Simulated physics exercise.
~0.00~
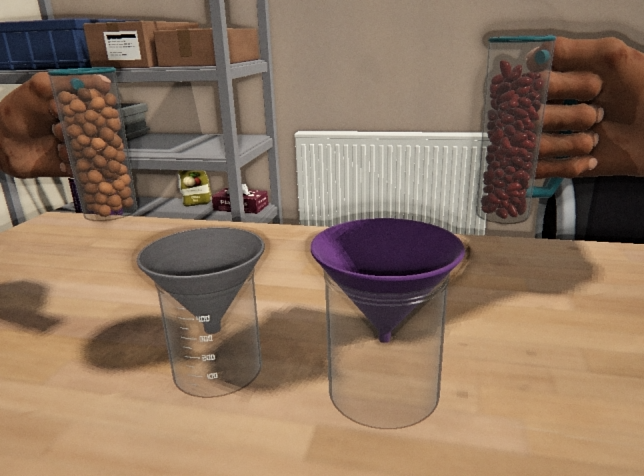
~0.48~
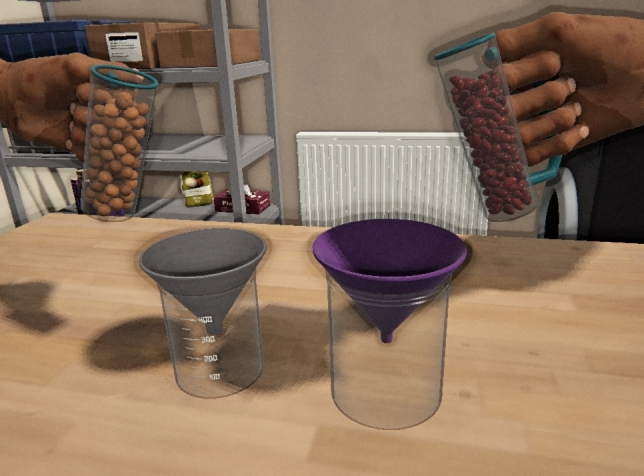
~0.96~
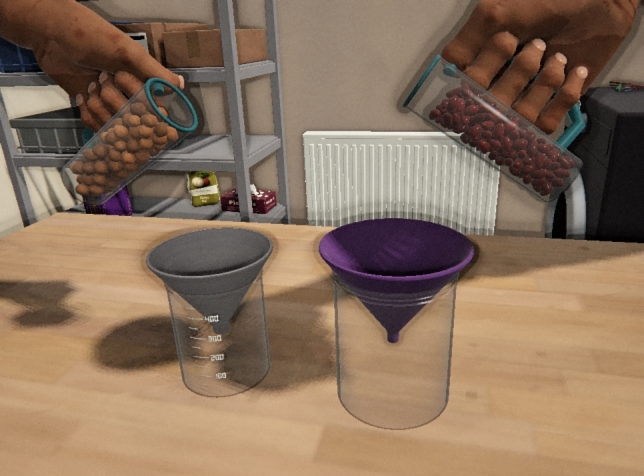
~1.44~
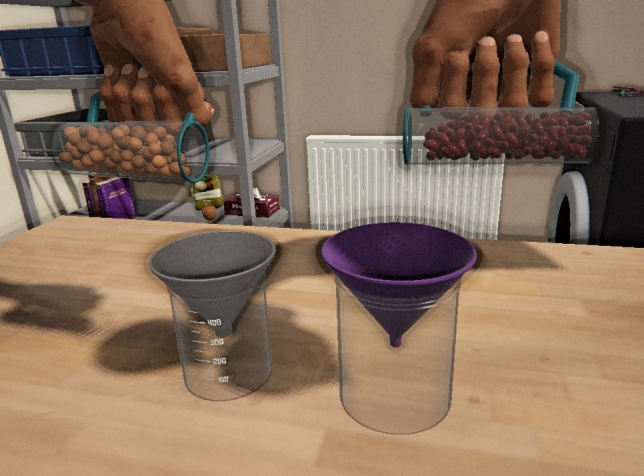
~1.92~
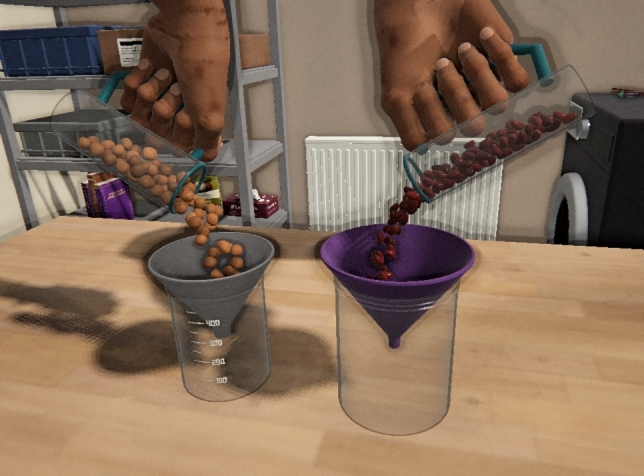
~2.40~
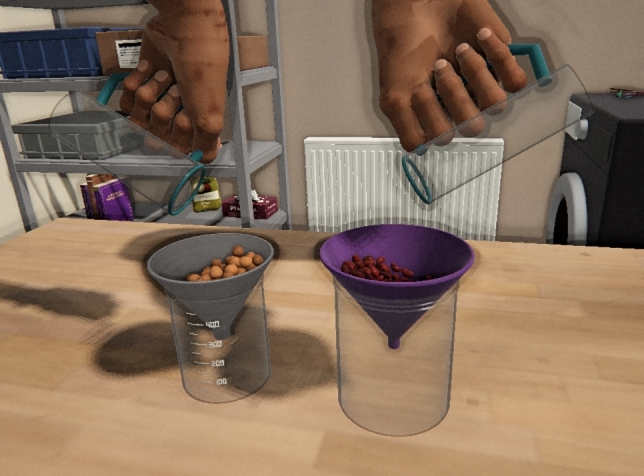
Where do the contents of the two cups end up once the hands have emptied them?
Both loads end up stuck in their funnels, the brown pieces in the grey one and the red pieces in the purple one, with nothing down in either jar.
